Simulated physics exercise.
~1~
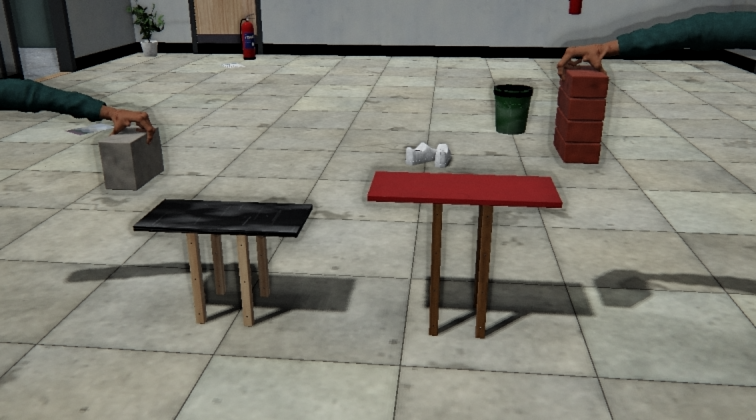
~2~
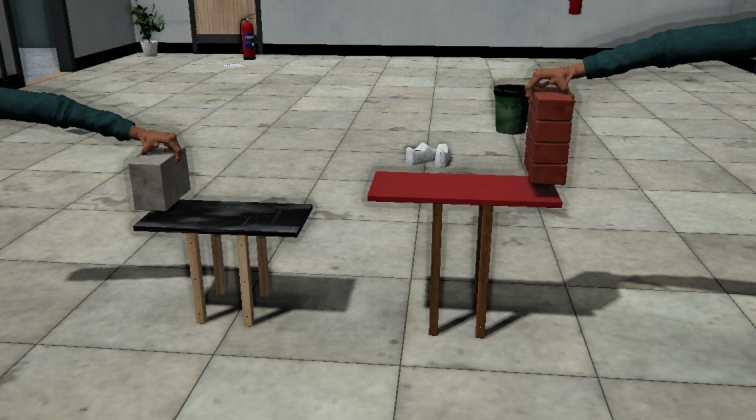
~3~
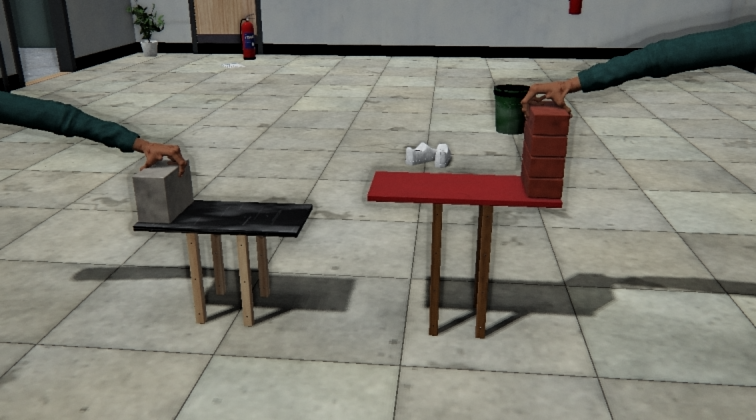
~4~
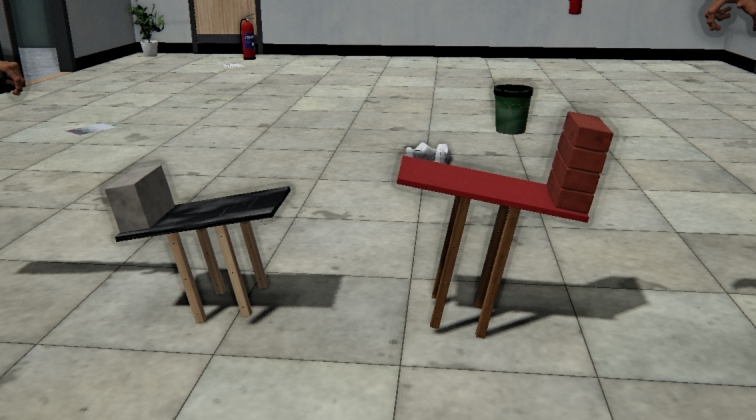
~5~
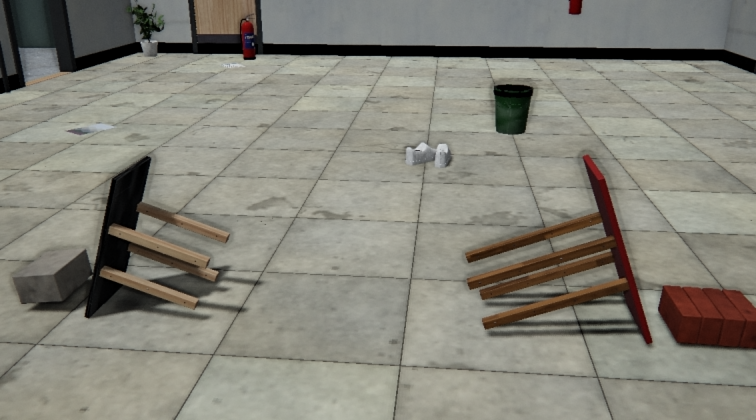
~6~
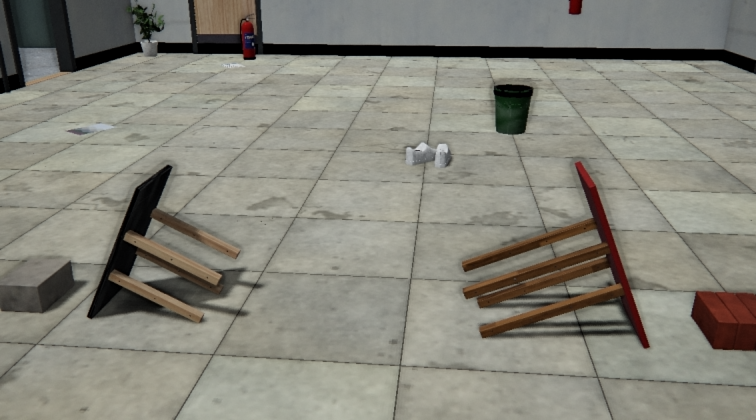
Two hands lowered a gray block onto the left end of a black table and a stack of red bricks onto the right end of a red table, then let go, and both tables tipped outward and fell over, spilling their loads onto the floor.
